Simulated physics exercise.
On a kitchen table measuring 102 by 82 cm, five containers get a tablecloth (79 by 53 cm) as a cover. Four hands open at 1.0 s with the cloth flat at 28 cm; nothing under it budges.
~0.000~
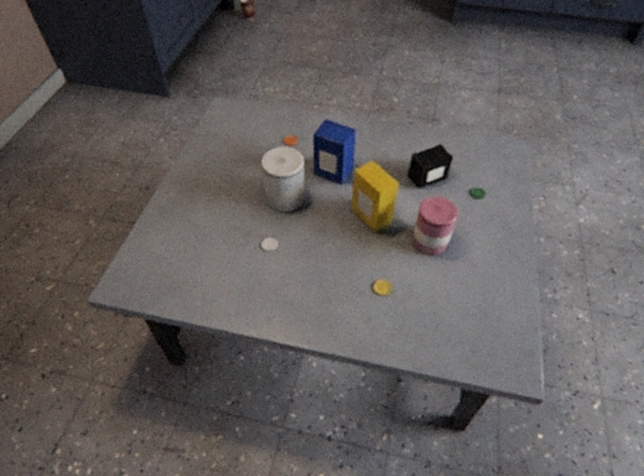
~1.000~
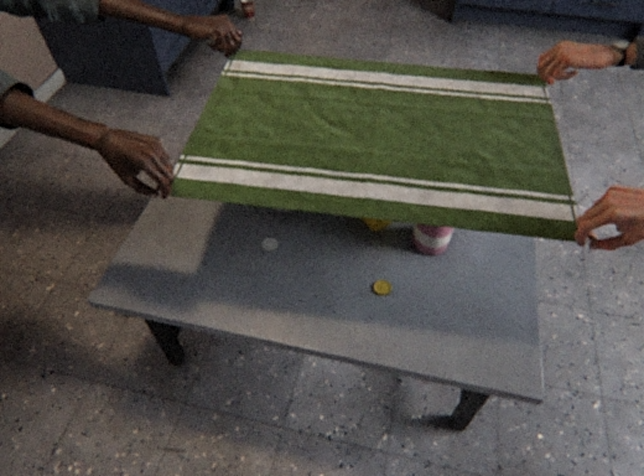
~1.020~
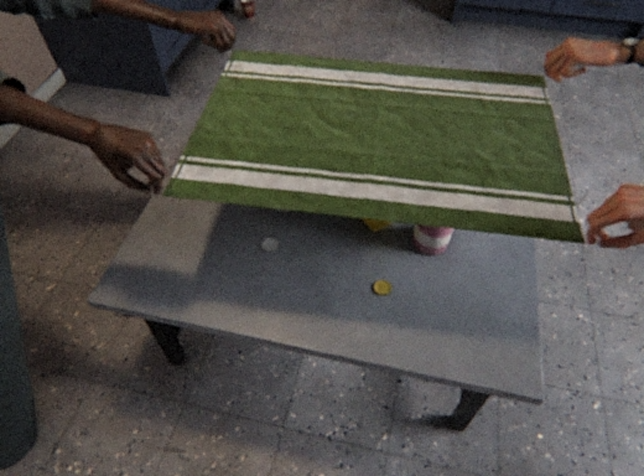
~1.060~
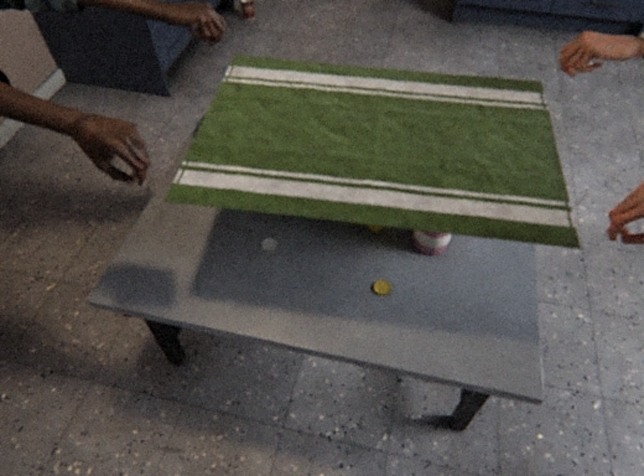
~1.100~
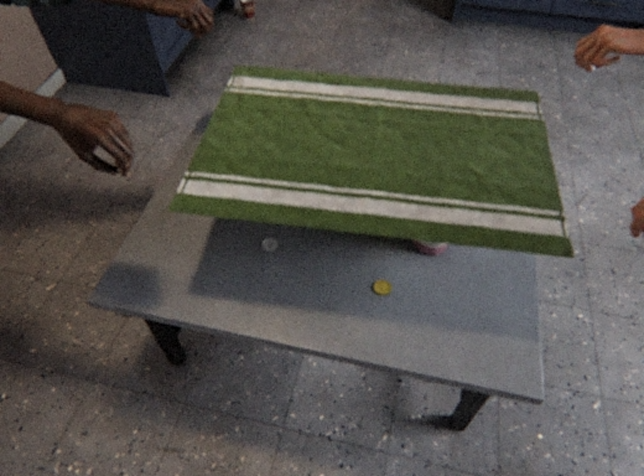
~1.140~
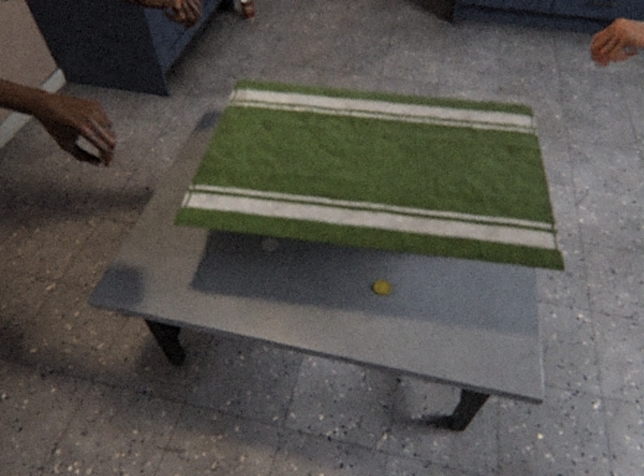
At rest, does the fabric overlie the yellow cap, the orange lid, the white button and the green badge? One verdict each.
In order: The yellow cap still shows; the orange lid remains in the open; the white button vanishes under it; the green badge ends under the cloth.
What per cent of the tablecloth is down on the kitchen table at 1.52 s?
Some 20 per cent.
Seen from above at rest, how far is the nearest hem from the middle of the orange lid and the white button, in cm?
Roughly 4 cm, 3 cm.
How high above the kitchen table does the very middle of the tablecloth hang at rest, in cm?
About 15 cm.
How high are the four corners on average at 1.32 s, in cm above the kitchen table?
About 0 cm.
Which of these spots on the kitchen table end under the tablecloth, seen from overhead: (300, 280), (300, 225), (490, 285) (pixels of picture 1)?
The first still shows; the second vanishes under it; the third vanishes under it.
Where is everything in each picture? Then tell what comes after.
In the first frame, shows, yellow cap (383, 287); orange lid (291, 140); white button (270, 244); green badge (478, 193); white tin (283, 160), 14 cm tall; black carton (433, 155), 8 cm tall; pink tin (439, 209), 12 cm tall; blue box (335, 131), 15 cm tall; yellow box (377, 176), 15 cm tall.
In the second frame, shows, tablecloth corners (162, 195) (234, 50) (544, 76) (585, 243); highest point 28 cm, lowest 28 cm.
In the third frame, shows, tablecloth corners (162, 196) (234, 51); highest point 28 cm, lowest 28 cm.
In the fourth frame, shows, tablecloth corners (164, 201) (235, 56); highest point 26 cm, lowest 26 cm.
In the fifth frame, shows, tablecloth corners (169, 211) (236, 67); highest point 23 cm, lowest 23 cm.
In the sixth frame, shows, tablecloth corners (174, 225) (239, 81) (531, 107) (564, 272); highest point 20 cm, lowest 19 cm.
At 1.3 s, 15 % of it is down, spanning 73 by 53 cm, above green badge, white button.
At 1.5 s, 20 % of it is down, spanning 76 by 52 cm, above green badge, white button.
At 1.7 s, 20 % of it is down, spanning 75 by 51 cm, above green badge, white button.
At 1.9 s, 20 % of it is down, spanning 75 by 51 cm, above green badge, white button.
At 2.7 s, 20 % of it is down, spanning 75 by 51 cm, above green badge, white button.
